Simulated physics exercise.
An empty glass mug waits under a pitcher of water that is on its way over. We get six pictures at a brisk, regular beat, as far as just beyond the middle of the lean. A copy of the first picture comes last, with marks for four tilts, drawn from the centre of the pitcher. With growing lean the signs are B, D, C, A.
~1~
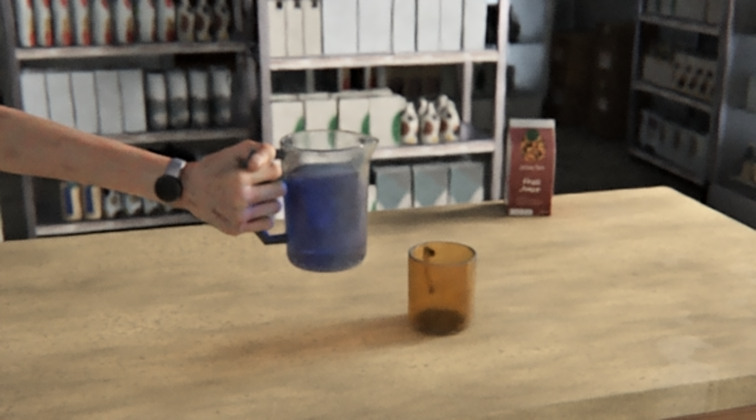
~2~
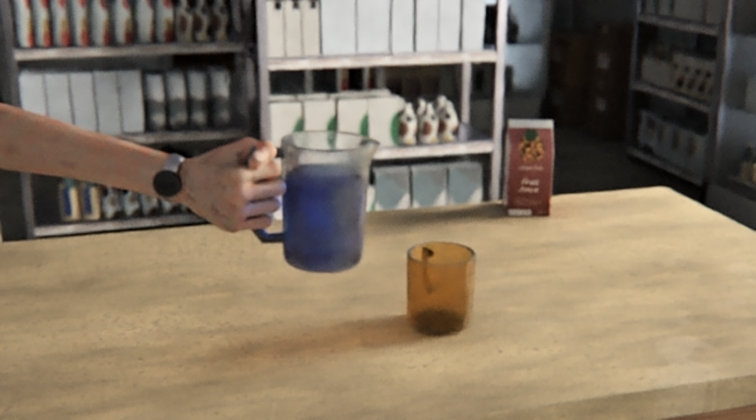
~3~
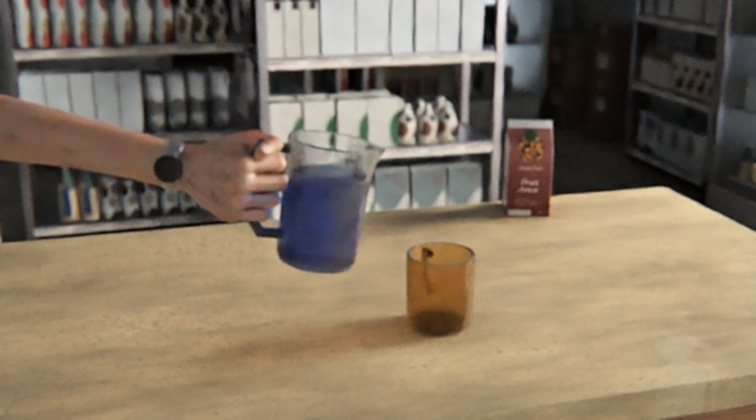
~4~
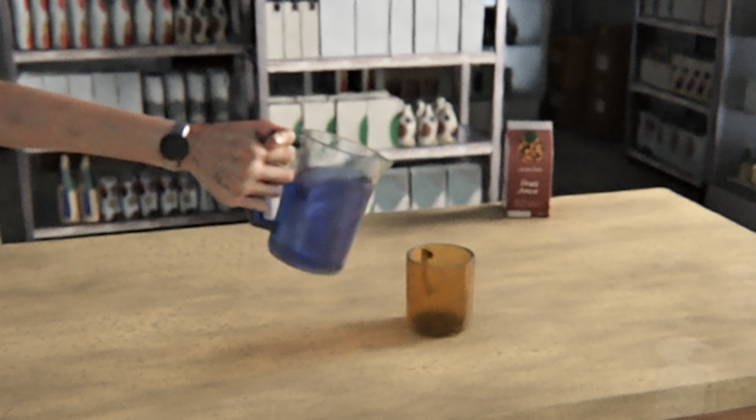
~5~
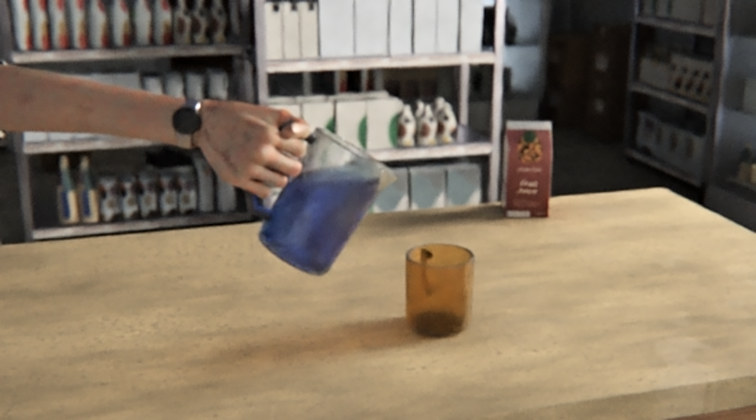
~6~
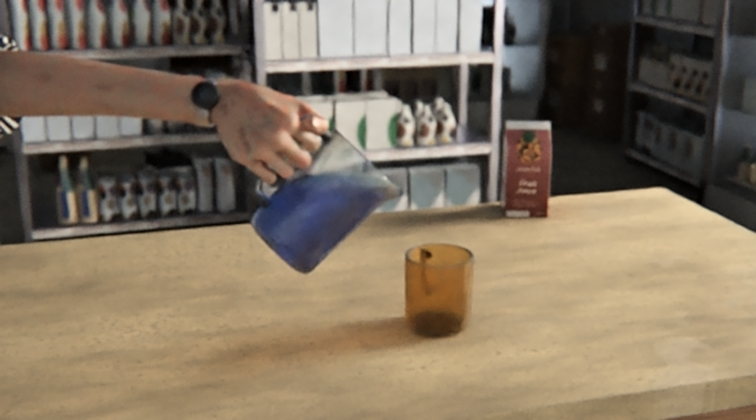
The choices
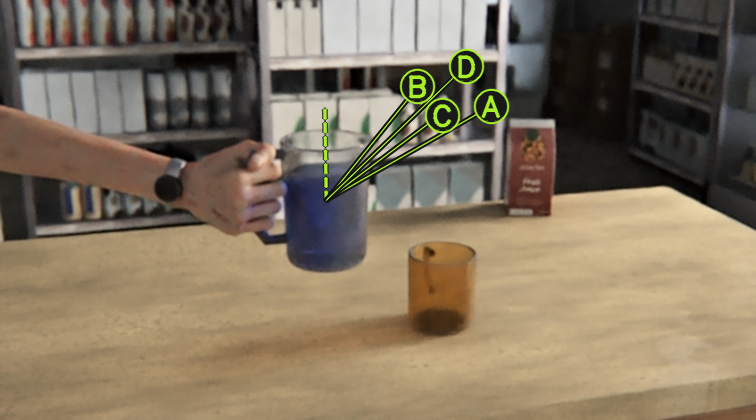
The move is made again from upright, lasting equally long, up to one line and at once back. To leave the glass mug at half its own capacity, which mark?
A.
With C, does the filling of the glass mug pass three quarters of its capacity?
No.
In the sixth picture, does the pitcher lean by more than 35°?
Yes, it does.
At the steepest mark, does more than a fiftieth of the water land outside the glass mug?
No, it does not.
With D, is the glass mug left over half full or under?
Under half.
On the marked copy, A at (476, 114); B at (406, 100); C at (428, 124); D at (453, 77).
If A is chosen, the glass mug ends with about 48 % of what it can hold.
If B is chosen, the glass mug ends with about 5 % of what it can hold.
If C is chosen, the glass mug ends with about 29 % of what it can hold.
If D is chosen, the glass mug ends with about 15 % of what it can hold.
